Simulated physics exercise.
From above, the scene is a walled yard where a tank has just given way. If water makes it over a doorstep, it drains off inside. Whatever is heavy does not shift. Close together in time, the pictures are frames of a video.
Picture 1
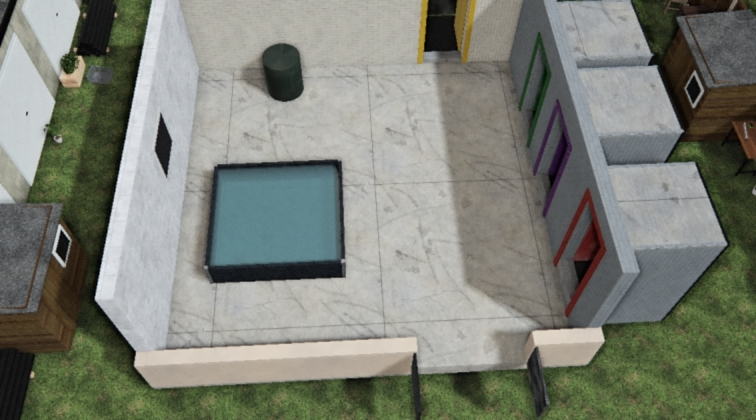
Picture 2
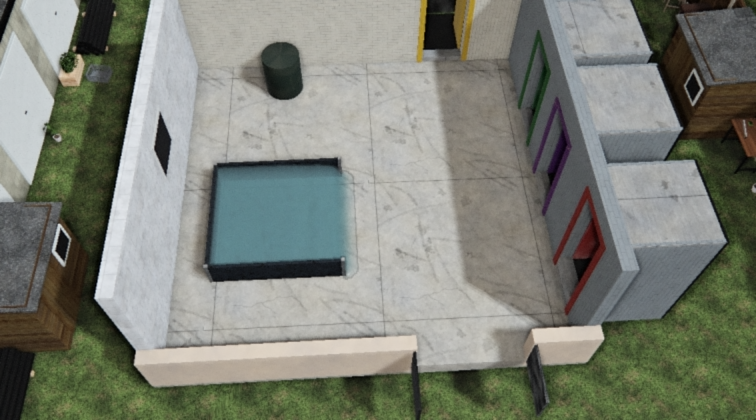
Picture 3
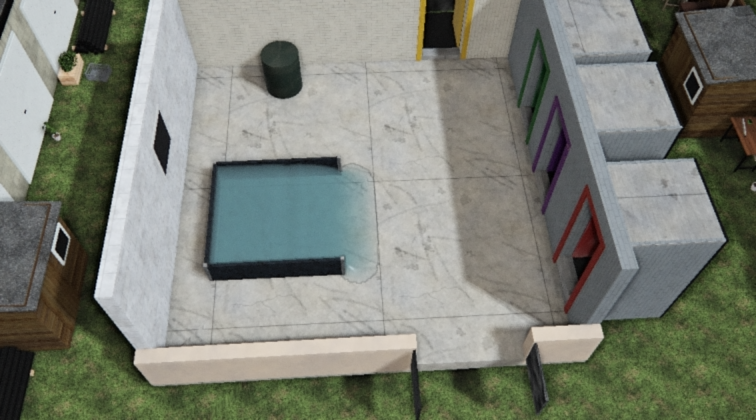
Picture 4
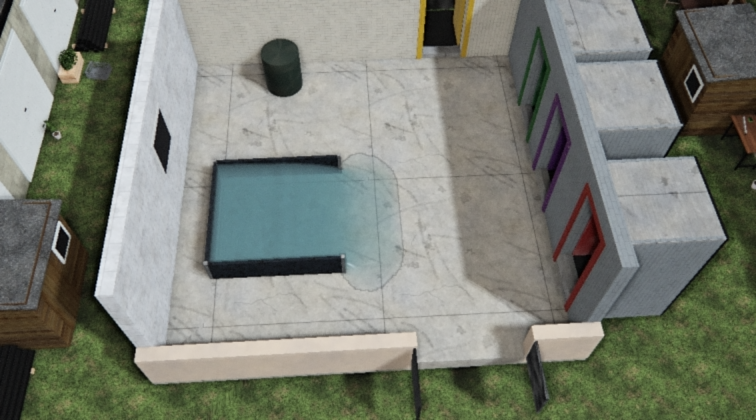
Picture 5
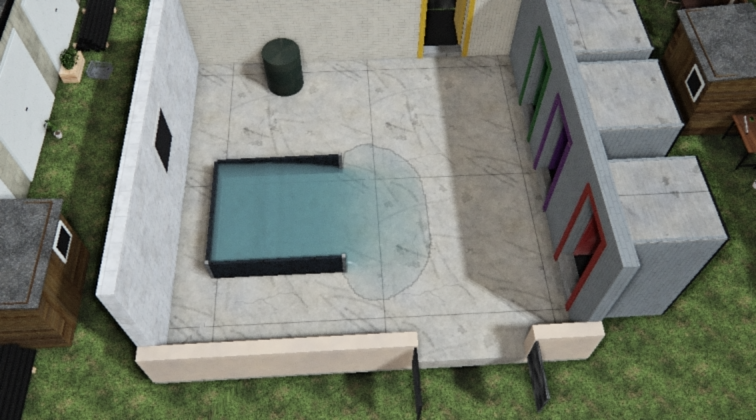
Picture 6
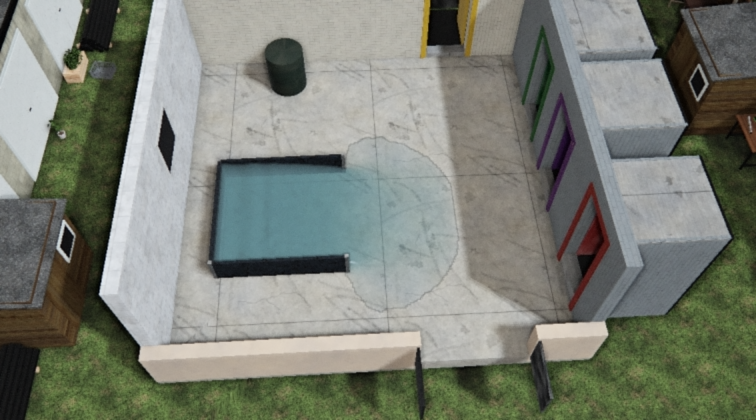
Water poured out of the open right side of a dark-edged square tank in a walled yard, spreading across the pale stone floor in a widening rounded pool toward the colored doorways.
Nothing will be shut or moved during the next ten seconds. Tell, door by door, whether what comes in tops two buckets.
In turn, the red door keeps to two buckets or fewer; the purple door tops two buckets; the yellow door keeps to two buckets or fewer; the green door tops two buckets.
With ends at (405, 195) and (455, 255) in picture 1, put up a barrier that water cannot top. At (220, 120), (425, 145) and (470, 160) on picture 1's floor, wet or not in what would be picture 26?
Taking the points in order, they are high and dry, inundated and inundated.
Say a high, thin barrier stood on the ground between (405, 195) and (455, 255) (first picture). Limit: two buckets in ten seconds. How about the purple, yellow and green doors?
Note - purple door: Below the line; yellow door: Below the line; green door: Above the line.
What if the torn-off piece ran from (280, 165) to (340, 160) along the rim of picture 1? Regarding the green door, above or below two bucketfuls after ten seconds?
Here's my take: The green door tops the limit.
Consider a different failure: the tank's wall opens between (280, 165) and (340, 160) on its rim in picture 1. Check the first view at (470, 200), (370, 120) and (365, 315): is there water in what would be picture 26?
Result, in sequence: Spared by the spill, sodden, spared by the spill.
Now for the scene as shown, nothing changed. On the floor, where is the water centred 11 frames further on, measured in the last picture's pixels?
Estimate: (376, 219).
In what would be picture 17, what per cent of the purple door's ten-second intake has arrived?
Share at that point: Roughly 15 %.
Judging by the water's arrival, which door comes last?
It's the door marked yellow.
A moment on, water covers 30 % of the floor; the red door not reached, the purple door wet at the sill, nothing in, the yellow door not reached, the green door not reached.
Next, water covers 45 % of the floor; the red door wet at the sill, nothing in, the purple door over two buckets in, the yellow door not reached, the green door wet at the sill, nothing in.
Then, water covers 50 % of the floor; the red door wet at the sill, nothing in, the purple door far over two buckets in, the yellow door not reached, the green door over two buckets in.
Later, water covers 55 % of the floor; the red door wet at the sill, nothing in, the purple door far over two buckets in, the yellow door wet at the sill, nothing in, the green door over two buckets in.
In the end, water covers 80 % of the floor; the red door wet at the sill, nothing in, the purple door far over two buckets in, the yellow door wet at the sill, nothing in, the green door far over two buckets in.
